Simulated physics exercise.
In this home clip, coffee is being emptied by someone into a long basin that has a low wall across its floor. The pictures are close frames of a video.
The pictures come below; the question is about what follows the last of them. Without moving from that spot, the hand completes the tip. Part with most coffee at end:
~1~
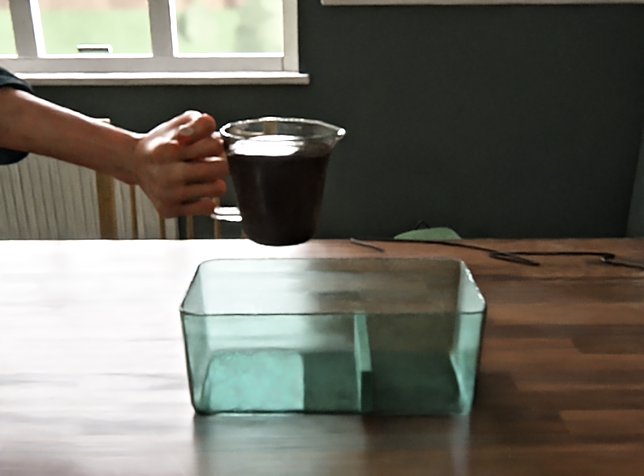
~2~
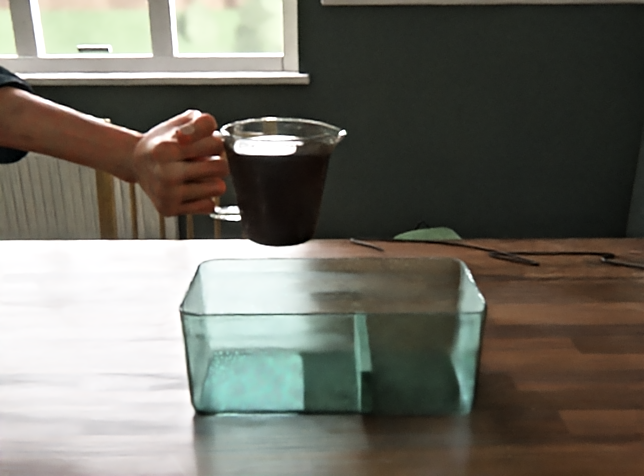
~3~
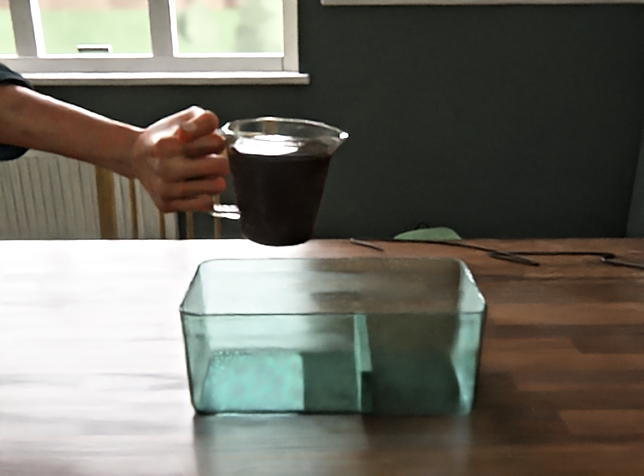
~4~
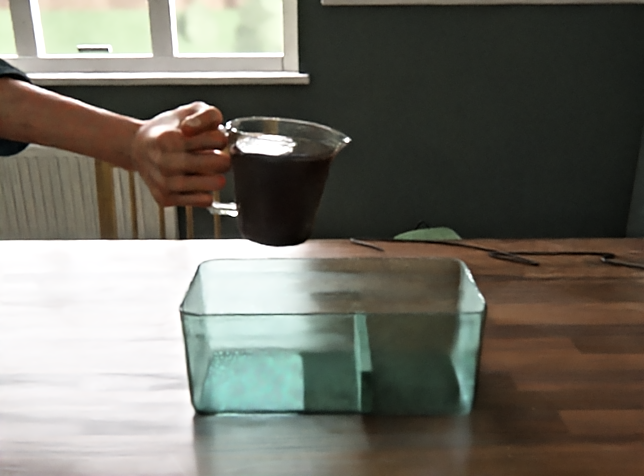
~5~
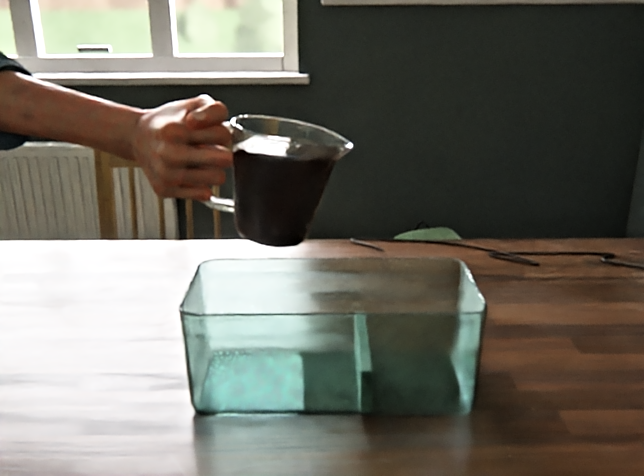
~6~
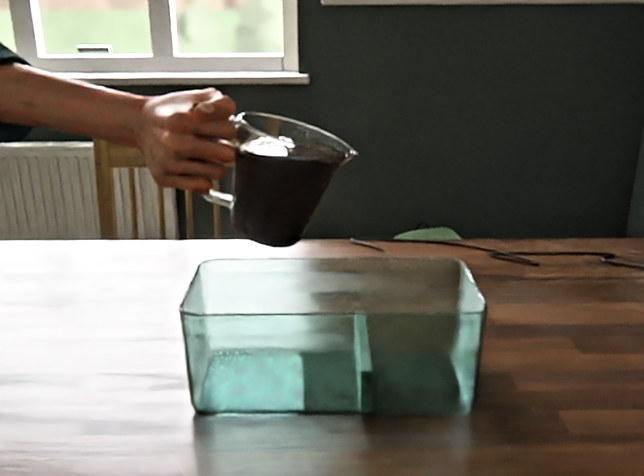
I expect the rightmost section to hold the most.
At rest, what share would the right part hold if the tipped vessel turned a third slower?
Close to 90 in a hundred.
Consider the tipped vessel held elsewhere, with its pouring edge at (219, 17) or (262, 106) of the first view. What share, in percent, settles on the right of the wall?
First place gives some 5 %, second place some 5 %.
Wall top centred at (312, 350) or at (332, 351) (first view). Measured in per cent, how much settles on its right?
The first placement gives around 95 percent, the second 90 percent.
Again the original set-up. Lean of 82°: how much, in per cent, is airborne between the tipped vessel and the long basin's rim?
That works out near 25 percent.
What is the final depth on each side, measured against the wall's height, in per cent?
About 10 left, about 60 right.
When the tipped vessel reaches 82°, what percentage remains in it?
Roughly 60 %.
A moment on, the tilt is 82° and 61 per cent is still to pour, 0 is left of the wall and 16 right of it.
Next, the tilt is 111° and 7 per cent is still to pour, 10 is left of the wall and 74 right of it.
Then the tilt is 112° and 0 per cent is still to pour, 17 is left of the wall and 82 right of it.
Later the tilt is 112° and 0 per cent is still to pour, 17 is left of the wall and 82 right of it.
At rest 17 per cent lies left of the wall, 82 right of it and 1 outside.
